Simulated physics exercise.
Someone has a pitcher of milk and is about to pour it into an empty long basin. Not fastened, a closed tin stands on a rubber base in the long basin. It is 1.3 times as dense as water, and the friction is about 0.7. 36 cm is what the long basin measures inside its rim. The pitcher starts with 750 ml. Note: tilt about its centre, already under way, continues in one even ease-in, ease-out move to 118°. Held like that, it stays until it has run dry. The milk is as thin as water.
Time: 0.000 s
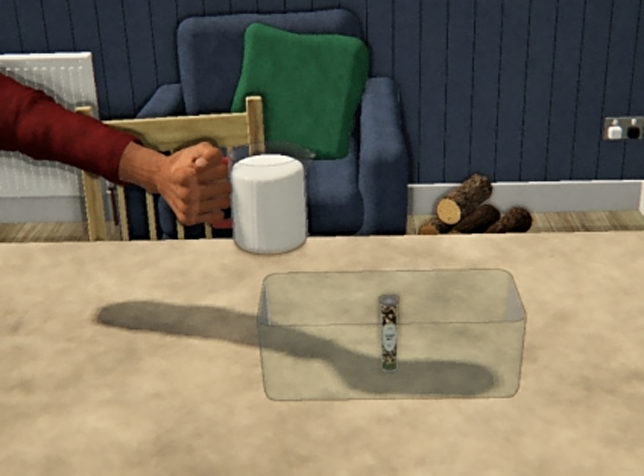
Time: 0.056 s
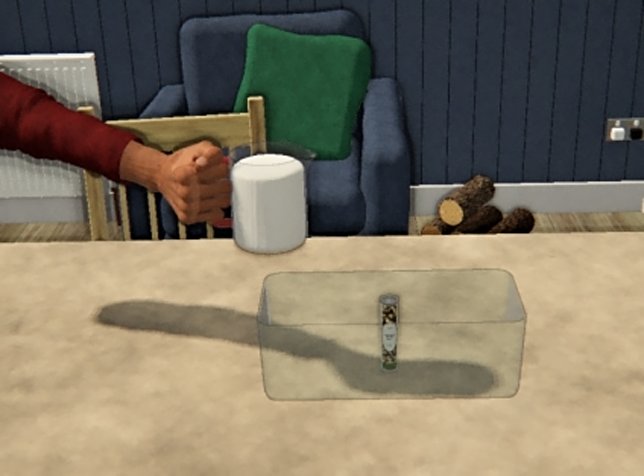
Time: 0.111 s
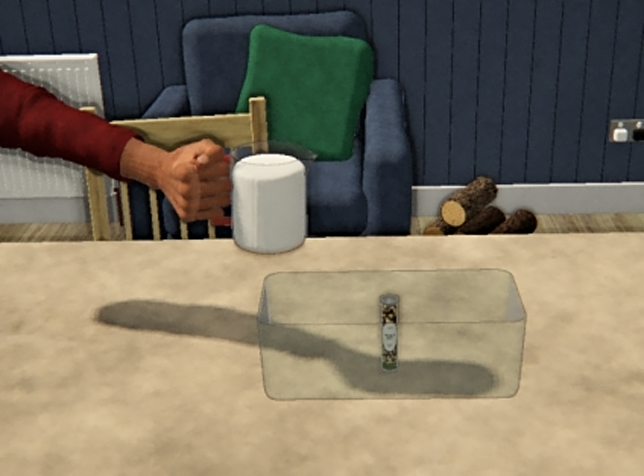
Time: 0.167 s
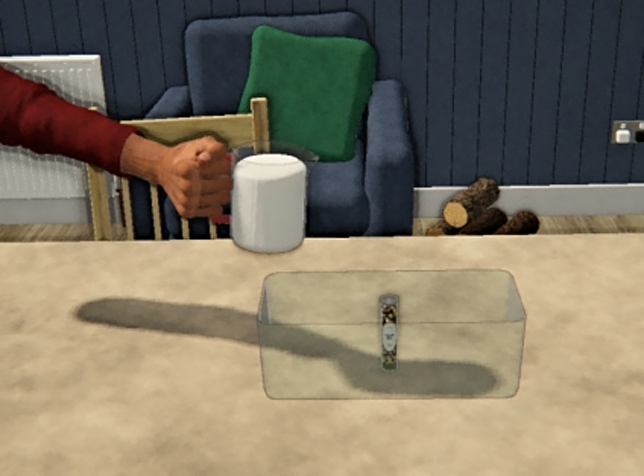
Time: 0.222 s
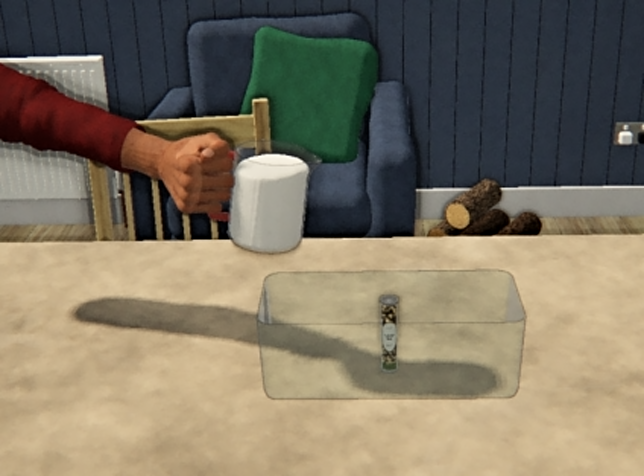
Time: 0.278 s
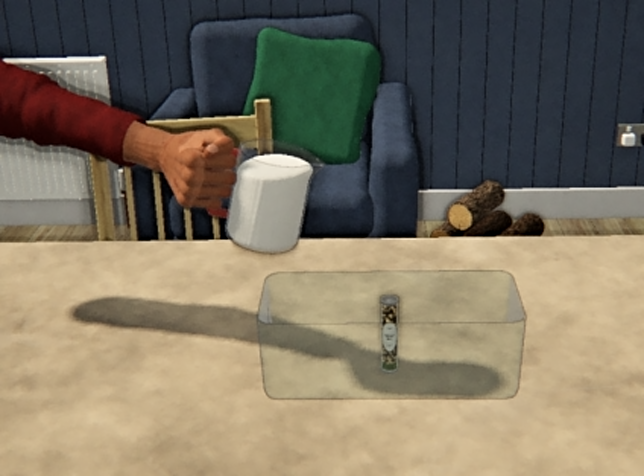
A hand in a red sleeve held a pitcher of milk above a table and tilted it slightly to the right, while a small tin stood still in a clear, empty basin below.
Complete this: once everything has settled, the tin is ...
Once everything has settled, the tin is lying over.
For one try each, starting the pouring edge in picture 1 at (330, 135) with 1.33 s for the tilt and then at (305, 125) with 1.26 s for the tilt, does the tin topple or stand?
First it tips over; then it tips over.
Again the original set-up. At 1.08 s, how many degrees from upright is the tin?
Near 45° from upright.
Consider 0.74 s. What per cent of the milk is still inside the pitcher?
Close to 80 in a hundred.
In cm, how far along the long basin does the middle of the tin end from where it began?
Around 10.5 cm.
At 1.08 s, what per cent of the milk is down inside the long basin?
I'd put it at roughly 60 per cent.
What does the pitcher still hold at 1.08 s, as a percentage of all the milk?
Near 22 percent, more or less.
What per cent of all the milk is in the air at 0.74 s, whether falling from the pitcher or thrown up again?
About 14 per cent.
Then, 0.74 s in, the tilt is 70° and 80 per cent is still to pour; the tin stands where it began.
Then, 1.08 s in, the tilt is 109° and 21 per cent is still to pour; the tin leans 47°.
Then, 1.43 s in, the tilt is 118° and 0 per cent is still to pour; the tin lies on its side.
Then, 1.82 s in, the tilt is 118° and 0 per cent is still to pour; the tin lies on its side.
Finally, the tin lies on its side.
